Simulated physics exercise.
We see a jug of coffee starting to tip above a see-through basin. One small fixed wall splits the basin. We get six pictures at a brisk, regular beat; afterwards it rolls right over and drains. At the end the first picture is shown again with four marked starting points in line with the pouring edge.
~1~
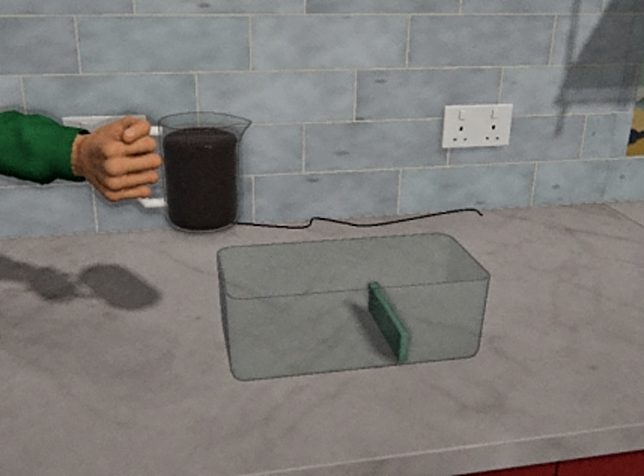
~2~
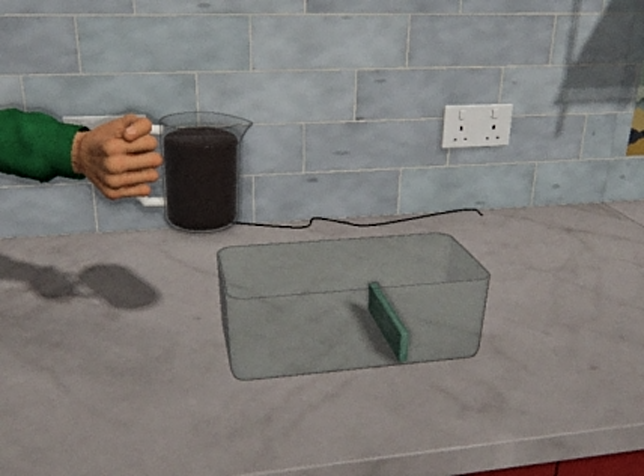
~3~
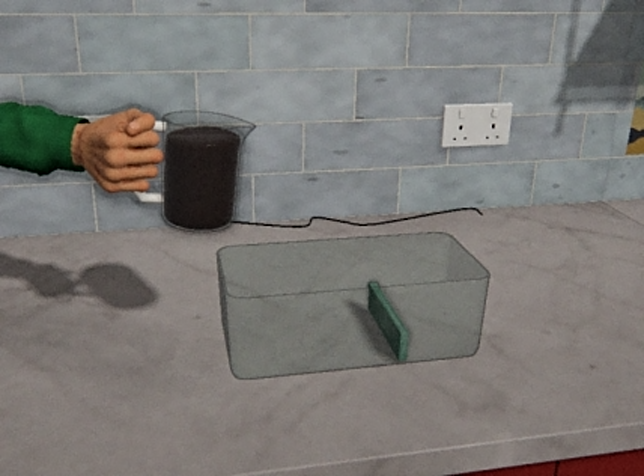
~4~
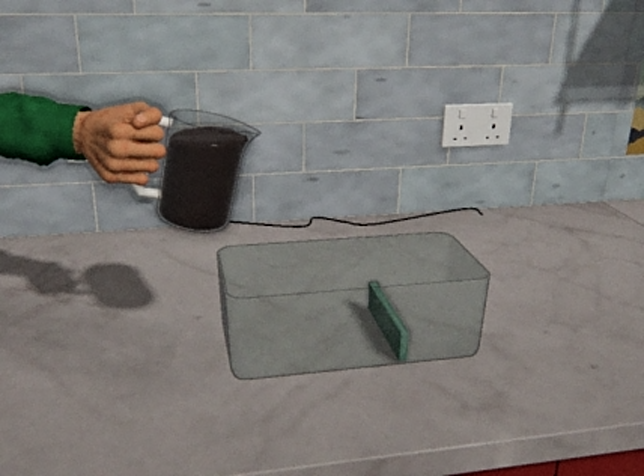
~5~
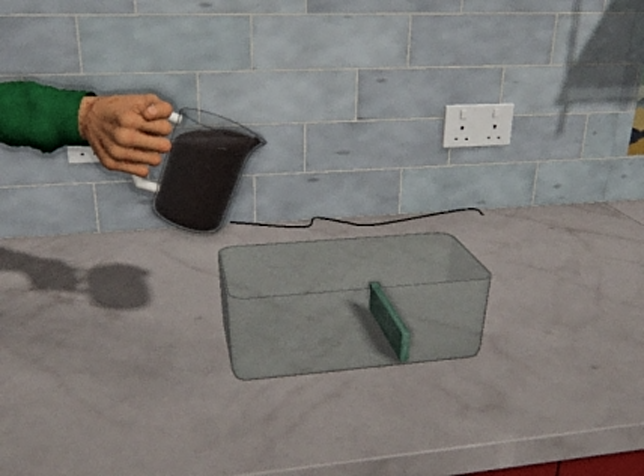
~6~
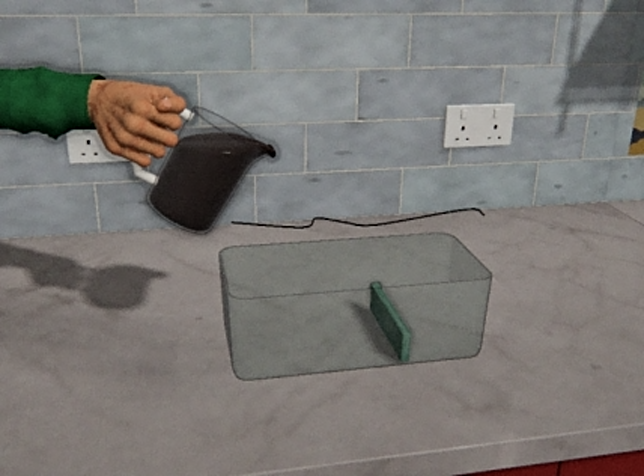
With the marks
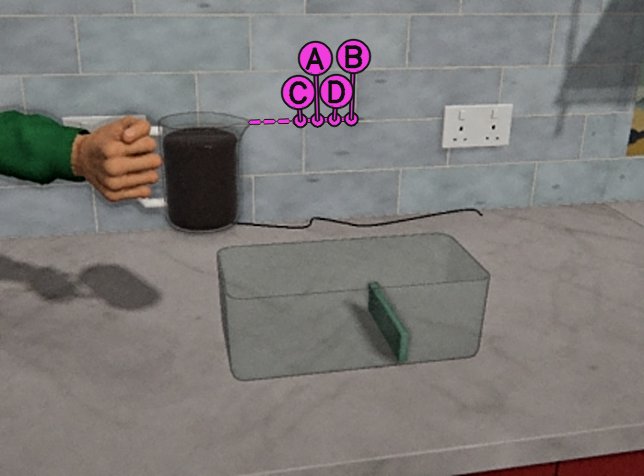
A hand tilts a jug of coffee rightward until the dark liquid reaches its lip.
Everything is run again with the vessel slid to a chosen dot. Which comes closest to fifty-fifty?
D is best.
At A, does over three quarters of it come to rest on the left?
Yes.
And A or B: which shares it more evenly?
That is dot B.
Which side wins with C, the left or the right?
The left side.
On the marked copy, A at (317, 120); B at (351, 119); C at (300, 120); D at (334, 119).
Choosing A, about 87 % ends left of the wall and 10 % right of it; 3 % is lost outside.
Choosing B, about 26 % ends left of the wall and 73 % right of it.
Choosing C, about 92 % ends left of the wall and 6 % right of it.
Choosing D, about 53 % ends left of the wall and 45 % right of it.
